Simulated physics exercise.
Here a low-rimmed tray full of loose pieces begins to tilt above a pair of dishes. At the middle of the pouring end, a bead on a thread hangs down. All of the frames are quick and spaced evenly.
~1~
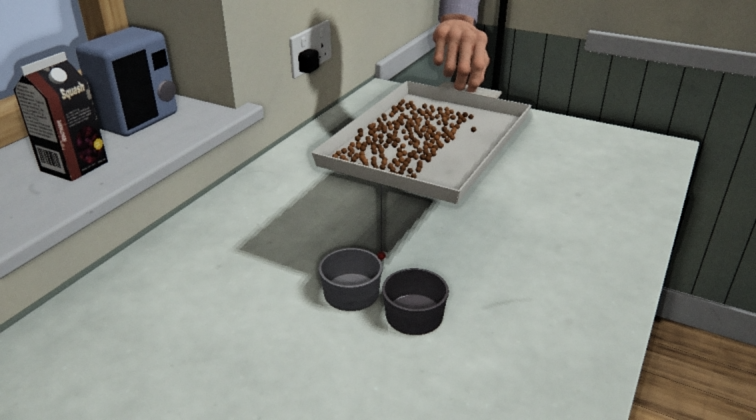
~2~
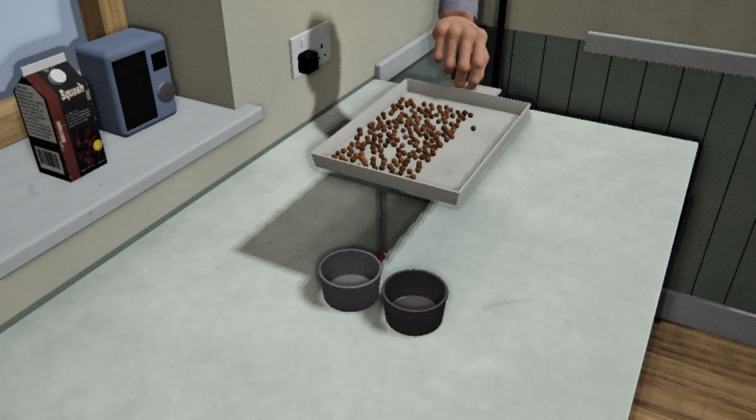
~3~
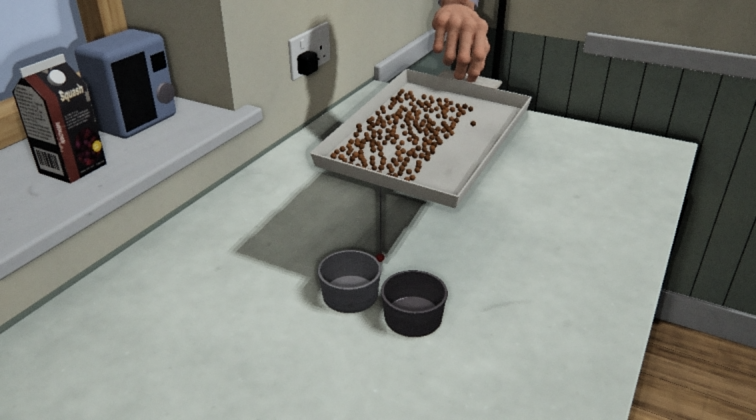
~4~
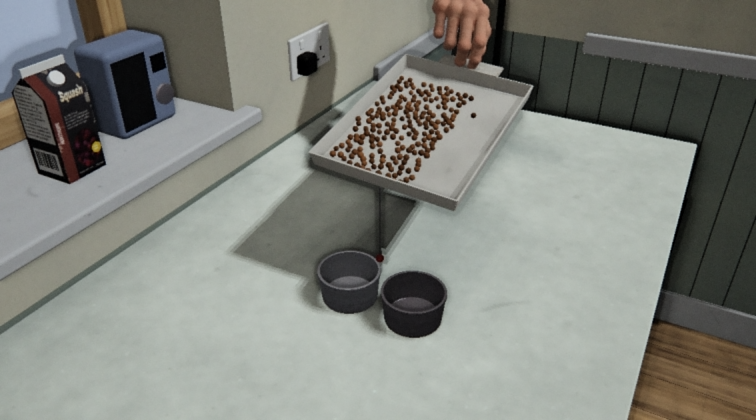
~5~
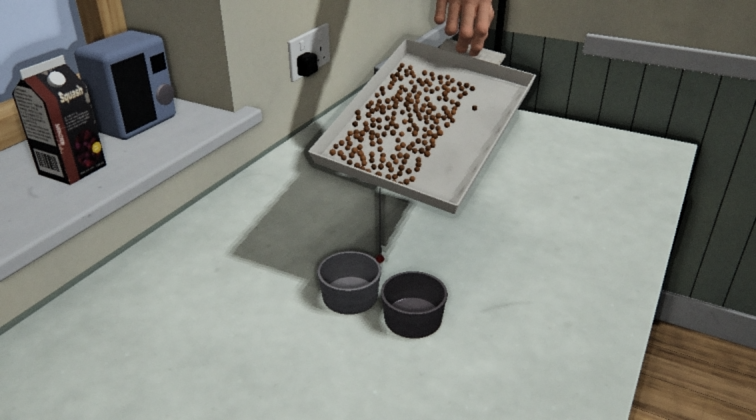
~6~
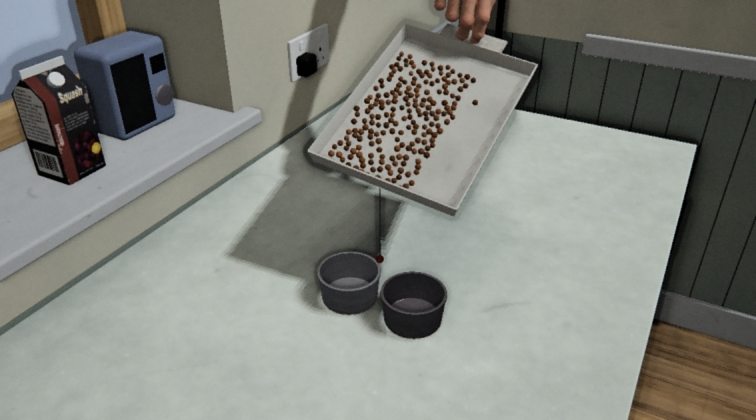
In the video, a hand holds a shallow pale tray of small brown balls above two dark round dishes on a counter, gradually raising its far end so the tray slants more steeply toward the viewer, its near right corner dipping slightly.
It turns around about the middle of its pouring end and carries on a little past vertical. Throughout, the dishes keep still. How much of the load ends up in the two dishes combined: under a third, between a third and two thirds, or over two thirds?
Between a third and two thirds.
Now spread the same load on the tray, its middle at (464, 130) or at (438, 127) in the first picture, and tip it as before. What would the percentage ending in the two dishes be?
First case: Close to 50 %; second case: Close to 50 %.
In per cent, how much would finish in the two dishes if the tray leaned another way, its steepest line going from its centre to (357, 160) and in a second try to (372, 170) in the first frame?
Near 20 % and, after that, 30 %.
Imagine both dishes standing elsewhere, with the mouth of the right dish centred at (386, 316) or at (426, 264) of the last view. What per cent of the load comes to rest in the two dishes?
In order, 20 % and 0 %.
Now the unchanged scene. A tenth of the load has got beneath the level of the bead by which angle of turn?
I'd put it at about 75 degrees.
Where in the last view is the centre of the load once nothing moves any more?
Around (423, 321).
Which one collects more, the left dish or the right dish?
I'd go with the right of the two.
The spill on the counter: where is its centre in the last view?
Roughly at (447, 353).
Shortly afterwards, tray tipped steeply; the bulk on the tray; only a few outside both; a little in the air.
Next, tray tipped past a quarter turn; near half on the tray; a little in the right dish; near a quarter outside both; near a quarter in the air.
Some moments later, tray tipped past a quarter turn; near half in the right dish; near half outside both.
In the end, tray tipped past a quarter turn; near half in the right dish; none at all in the left dish; near half outside both.
